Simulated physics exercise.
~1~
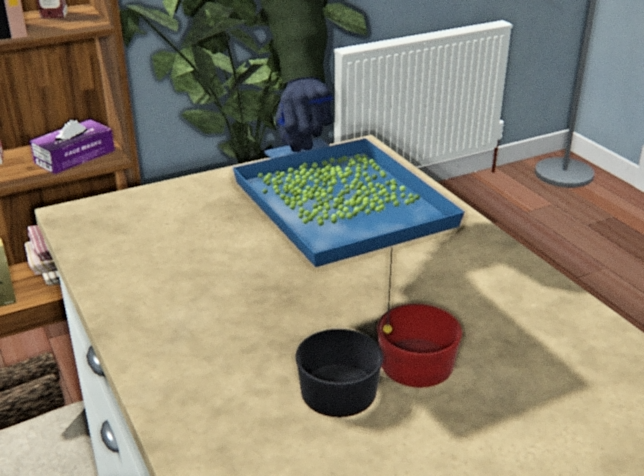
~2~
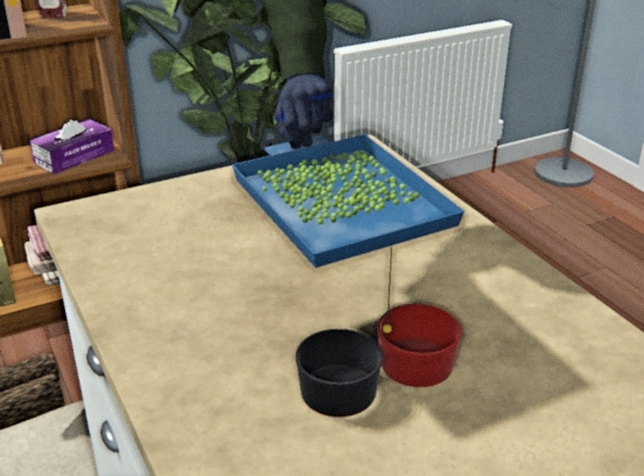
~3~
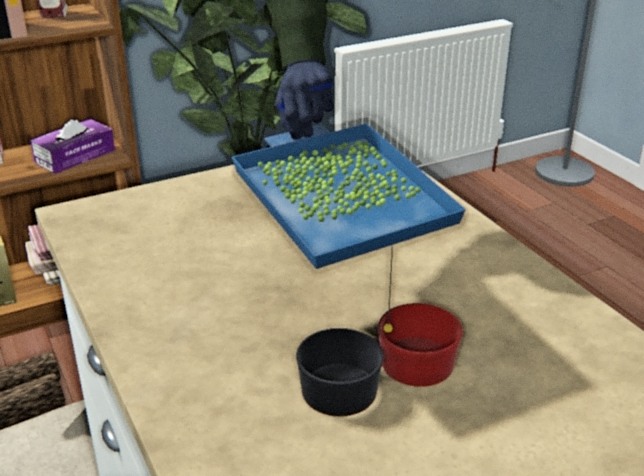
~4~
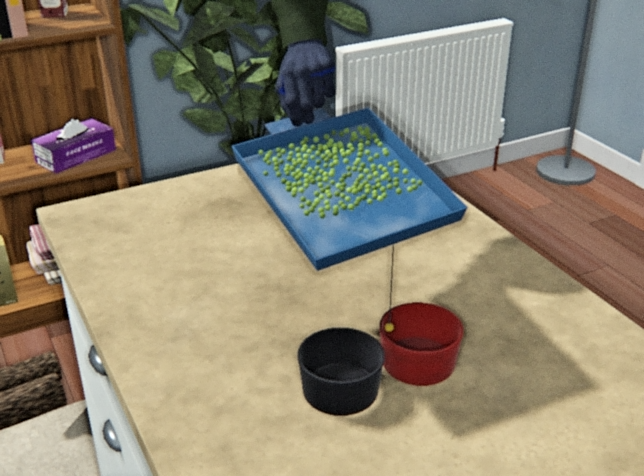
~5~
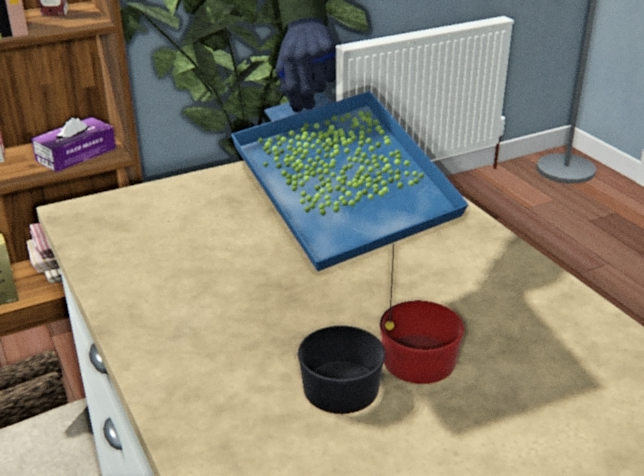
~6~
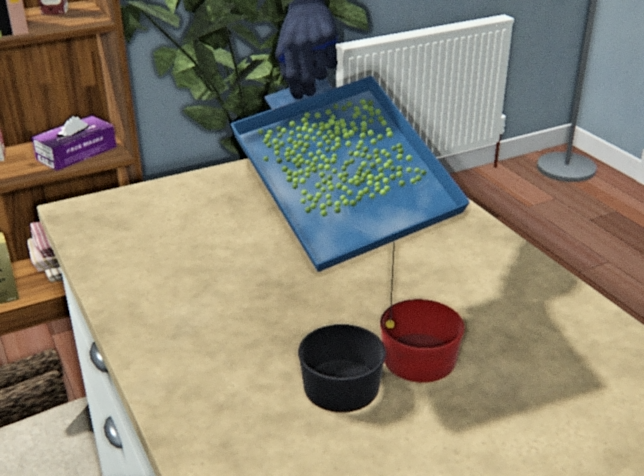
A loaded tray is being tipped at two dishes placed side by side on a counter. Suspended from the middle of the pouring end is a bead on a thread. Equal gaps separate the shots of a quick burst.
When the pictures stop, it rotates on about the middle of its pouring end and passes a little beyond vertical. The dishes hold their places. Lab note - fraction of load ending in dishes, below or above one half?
Above one half.
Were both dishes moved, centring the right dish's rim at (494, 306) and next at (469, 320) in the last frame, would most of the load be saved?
First try: Lower than half; second try: Lower than half.
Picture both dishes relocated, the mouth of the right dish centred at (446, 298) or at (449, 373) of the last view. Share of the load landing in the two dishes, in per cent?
Roughly 0 per cent, and 20 per cent.
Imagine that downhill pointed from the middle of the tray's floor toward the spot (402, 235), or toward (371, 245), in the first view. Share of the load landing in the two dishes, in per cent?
Shares: 40 %, then 40 %.
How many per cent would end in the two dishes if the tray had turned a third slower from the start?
I'd expect close to 90 per cent.
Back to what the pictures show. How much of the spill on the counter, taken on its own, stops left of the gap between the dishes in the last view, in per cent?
That would be roughly 70 per cent.
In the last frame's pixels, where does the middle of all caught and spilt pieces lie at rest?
I'd mark it at roughly (339, 388).
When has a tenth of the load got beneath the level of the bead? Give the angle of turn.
It is at around 70 degrees by then.
Just after the last frame, tray tipped steeply; roughly two thirds on the tray; just a few in the left dish; just a few outside both; roughly a quarter in the air.
A moment on, tray tipped past a quarter turn; roughly a quarter on the tray; roughly a third in the left dish; roughly a quarter outside both; roughly a quarter in the air.
Further on, tray tipped past a quarter turn; roughly two thirds in the left dish; roughly a quarter outside both.
When it is over, tray tipped past a quarter turn; roughly two thirds in the left dish; not one in the right dish; roughly a quarter outside both.
